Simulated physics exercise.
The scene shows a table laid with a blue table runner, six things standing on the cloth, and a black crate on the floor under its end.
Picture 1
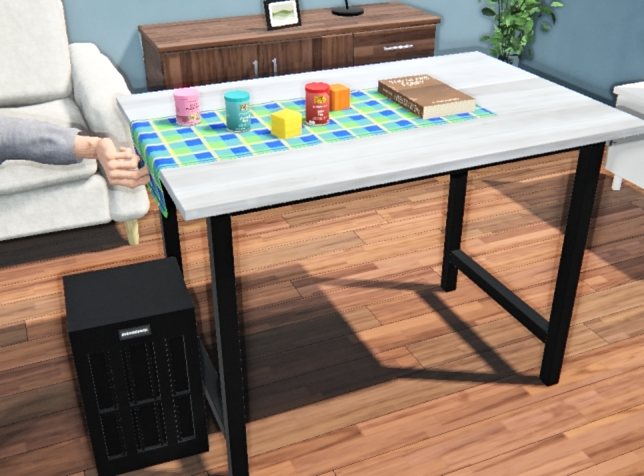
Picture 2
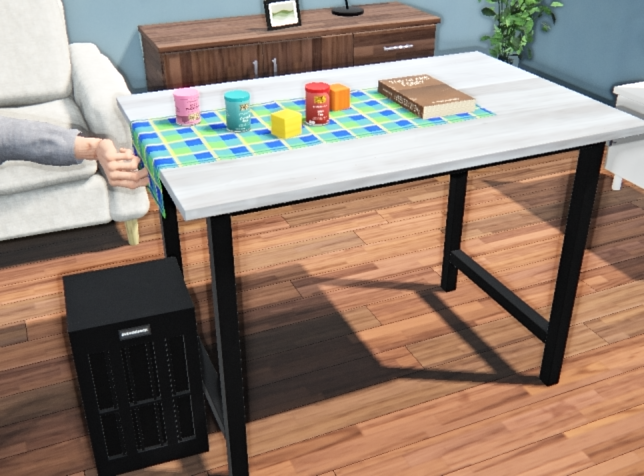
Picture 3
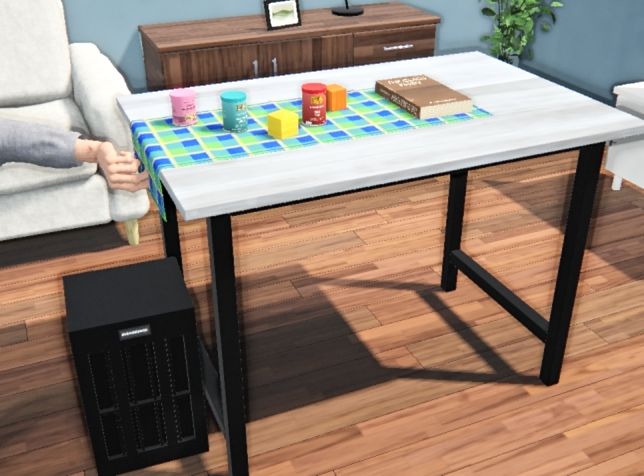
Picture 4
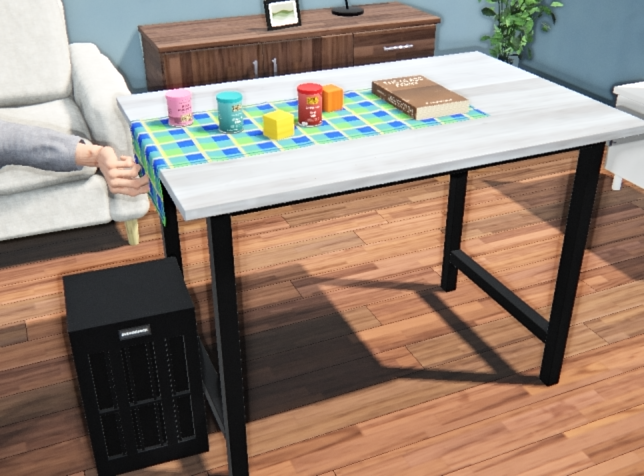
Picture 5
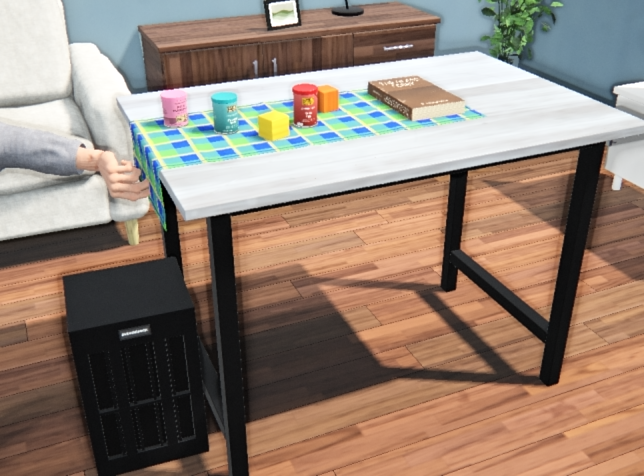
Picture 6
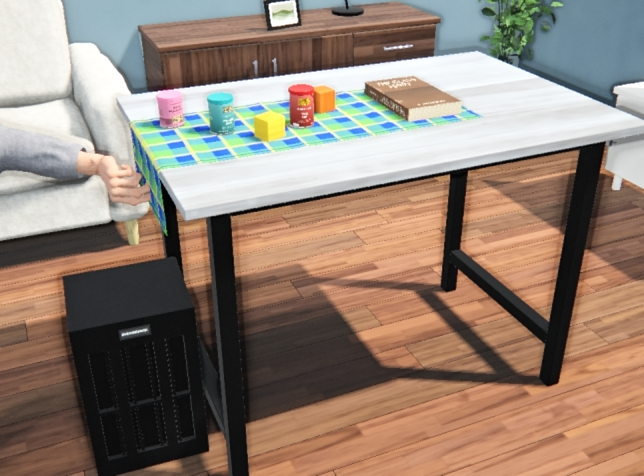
In a living room with a wooden floor, a still camera looks slightly down at a pale table before a sofa and a wooden cabinet. A blue and green checked runner holds pink, turquoise and red cans, yellow and orange cubes and a brown book, with a black crate below left. A hand at left draws the cloth slowly leftward, and everything on it shifts slightly along.
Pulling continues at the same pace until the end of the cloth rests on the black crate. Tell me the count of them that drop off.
The count is two.
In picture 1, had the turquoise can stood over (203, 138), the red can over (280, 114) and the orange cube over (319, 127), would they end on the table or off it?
The turquoise can would end up off, the red can would stay in place, the orange cube would stay in place.
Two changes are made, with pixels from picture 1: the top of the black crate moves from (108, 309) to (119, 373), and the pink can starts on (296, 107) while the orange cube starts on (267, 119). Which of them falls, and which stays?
In the end the pink can is no longer on top and the orange cube is no longer on top.
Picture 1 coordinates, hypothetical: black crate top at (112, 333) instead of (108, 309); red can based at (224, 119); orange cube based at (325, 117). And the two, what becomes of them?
The red can does not stay aboard, and the orange cube stays aboard.
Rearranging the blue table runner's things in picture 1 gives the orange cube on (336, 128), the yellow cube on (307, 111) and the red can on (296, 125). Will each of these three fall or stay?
Start with the orange cube, which is kept; next the yellow cube, which is kept; last the red can, which is kept.
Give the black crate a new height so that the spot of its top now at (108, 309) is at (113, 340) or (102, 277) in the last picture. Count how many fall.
You'd get 3 and then 1.
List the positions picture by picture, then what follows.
The first picture shows hem (167, 218); pink can (186, 92); turquoise can (237, 94); yellow cube (286, 114); red can (317, 86); orange cube (337, 87); top of the crate (108, 309).
The second picture shows hem (165, 219); pink can (186, 92).
The third picture shows hem (166, 222); turquoise can (233, 95).
The fourth picture shows hem (165, 227); yellow cube (278, 115); top of the crate (108, 309).
The fifth picture shows hem (166, 231); red can (305, 87).
The sixth picture shows hem (167, 236); pink can (169, 94); turquoise can (220, 96); yellow cube (269, 116); red can (301, 88); orange cube (322, 89).
A little later, hem near (153, 238); pink can gone.
Next, hem on the crate; pink can gone.
When it is over, hem on the crate; pink can and turquoise can gone. It carries off two.
